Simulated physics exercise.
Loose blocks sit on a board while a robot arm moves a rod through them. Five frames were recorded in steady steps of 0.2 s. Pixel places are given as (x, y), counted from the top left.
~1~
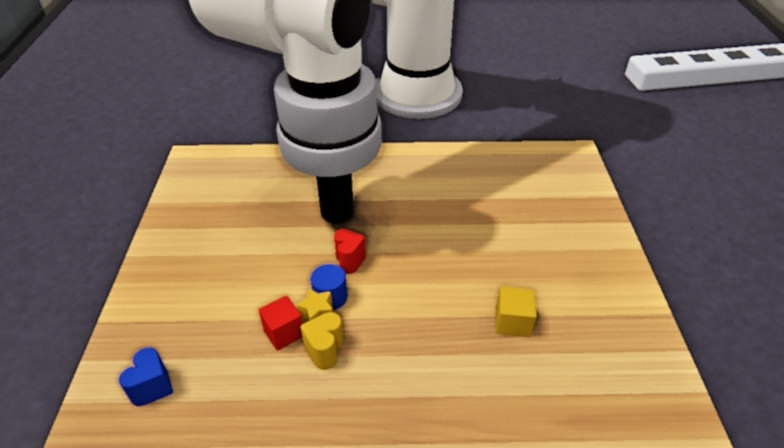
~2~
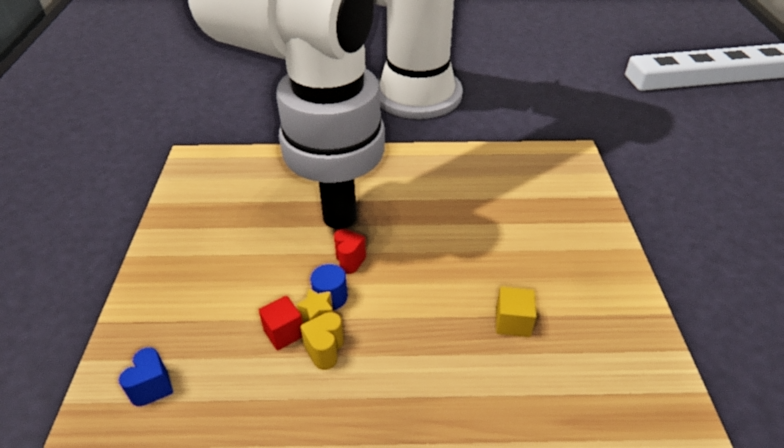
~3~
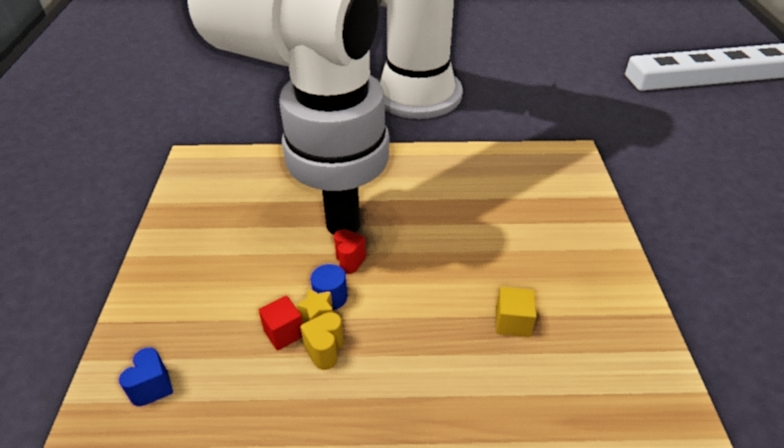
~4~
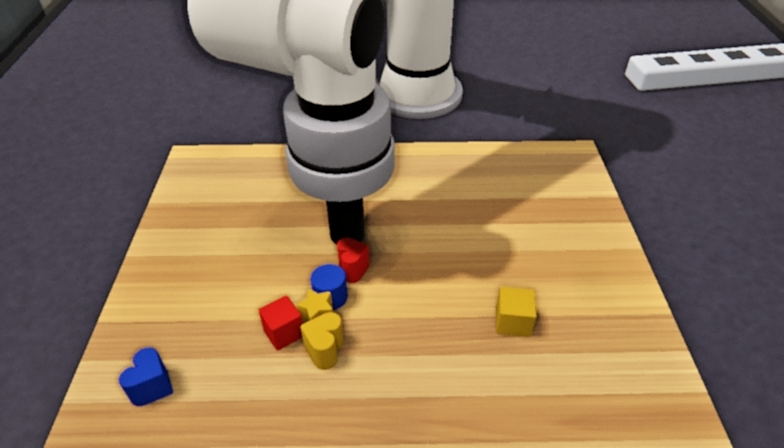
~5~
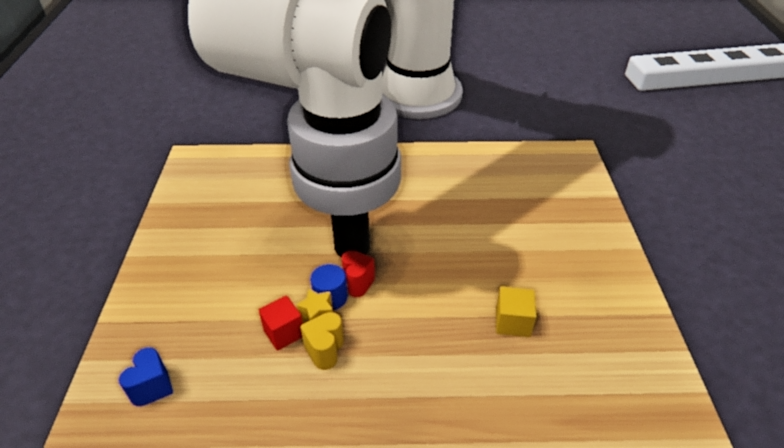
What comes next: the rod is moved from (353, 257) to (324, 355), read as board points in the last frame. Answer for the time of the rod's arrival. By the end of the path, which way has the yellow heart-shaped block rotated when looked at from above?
The block spins anticlockwise.
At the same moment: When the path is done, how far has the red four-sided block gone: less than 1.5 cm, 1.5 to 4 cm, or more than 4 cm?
Travels 1.5 to 4 cm.
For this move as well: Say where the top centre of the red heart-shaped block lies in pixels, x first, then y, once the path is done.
Somewhere near (367, 297).
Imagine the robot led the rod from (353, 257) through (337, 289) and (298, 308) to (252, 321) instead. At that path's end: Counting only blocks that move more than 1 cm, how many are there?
That makes 3 blocks or more.
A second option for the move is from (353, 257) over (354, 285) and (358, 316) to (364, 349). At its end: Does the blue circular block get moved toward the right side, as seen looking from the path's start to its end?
I'd say yes.
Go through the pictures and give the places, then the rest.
Rod's lower end (337, 213); red four-sided block (279, 312); yellow star (316, 302); yellow heart-shaped block (322, 329); blue circular block (328, 276); red heart-shaped block (348, 240), in the first picture.
Rod (340, 218); blocks still, in the second picture.
Rod (343, 225); blocks still, in the third picture.
Rod (347, 235); red heart-shaped block (352, 248), in the fourth picture.
Rod (352, 247); red four-sided block (279, 312); yellow star (316, 302); yellow heart-shaped block (322, 329); blue circular block (328, 276); red heart-shaped block (357, 262), in the fifth picture.
The first path, step by step. One third of the way, rod (343, 278); red four-sided block (274, 317), turned 25° clockwise; yellow star (311, 316); yellow heart-shaped block (319, 342); blue circular block (319, 291); red heart-shaped block (364, 285), turned 65° anticlockwise.
Two thirds of the way, rod (332, 309); red four-sided block (262, 321), turned 30° clockwise; yellow star (298, 346), turned 15° anticlockwise; yellow heart-shaped block (317, 370); blue circular block (298, 319); red heart-shaped block (367, 297), turned 110° anticlockwise.
At the end, rod (323, 345); red four-sided block (249, 322), turned 50° clockwise; yellow star (287, 365), turned 30° anticlockwise; yellow heart-shaped block (319, 378), turned 20° anticlockwise; blue circular block (279, 338); red heart-shaped block (367, 297), turned 110° anticlockwise.
